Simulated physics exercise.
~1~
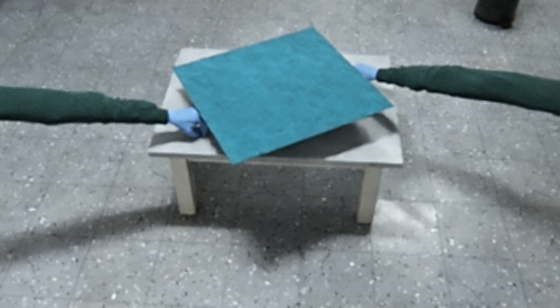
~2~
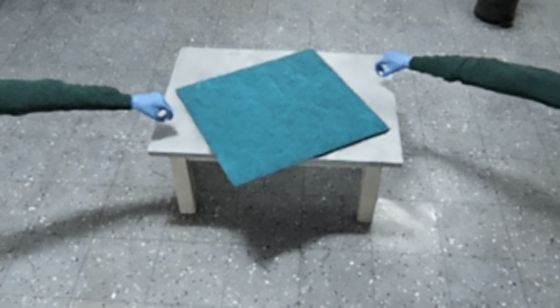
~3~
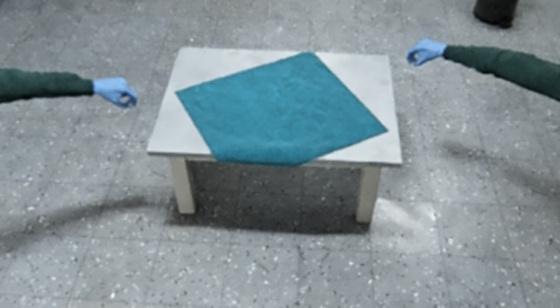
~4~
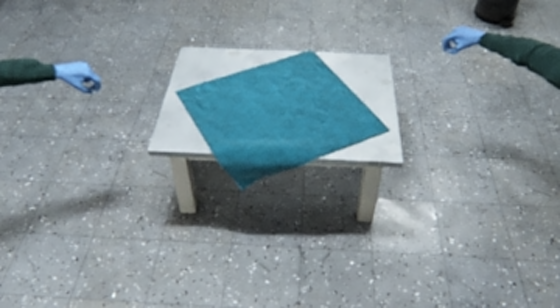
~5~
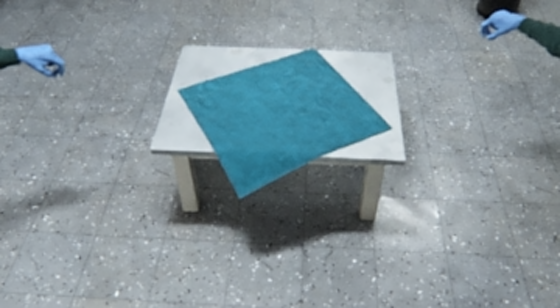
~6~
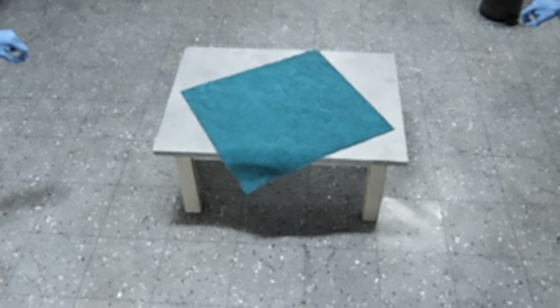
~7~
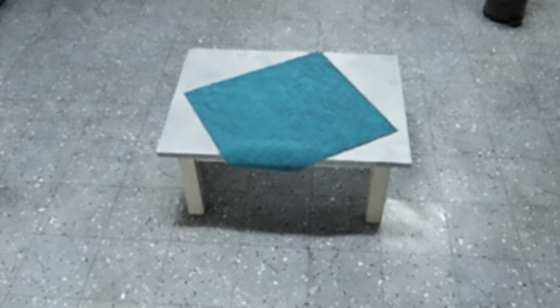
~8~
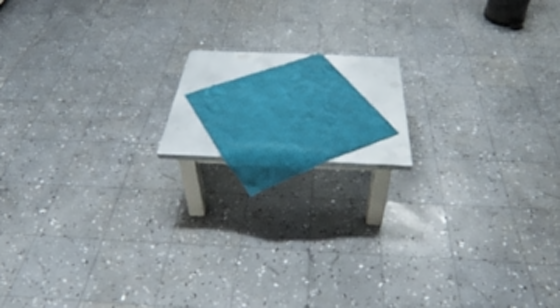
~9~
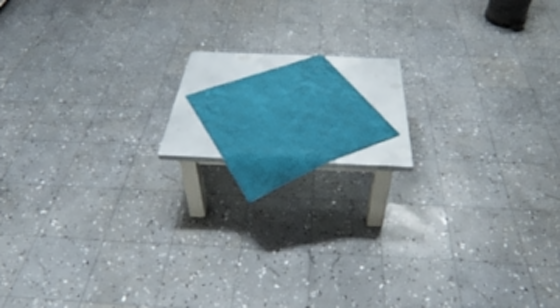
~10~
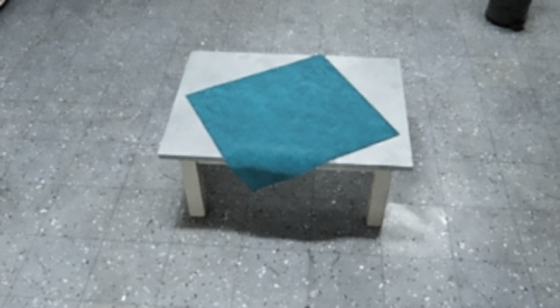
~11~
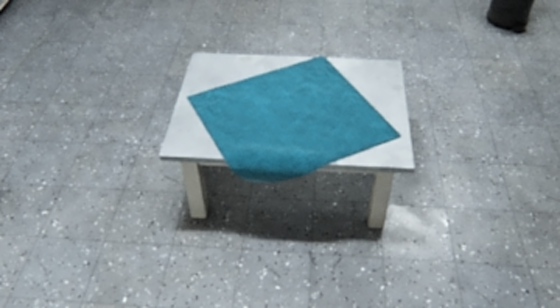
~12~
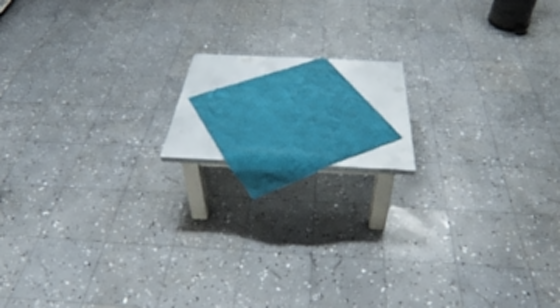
Two gloved hands release a teal cloth onto a small table, where its front corner flaps and it stays.
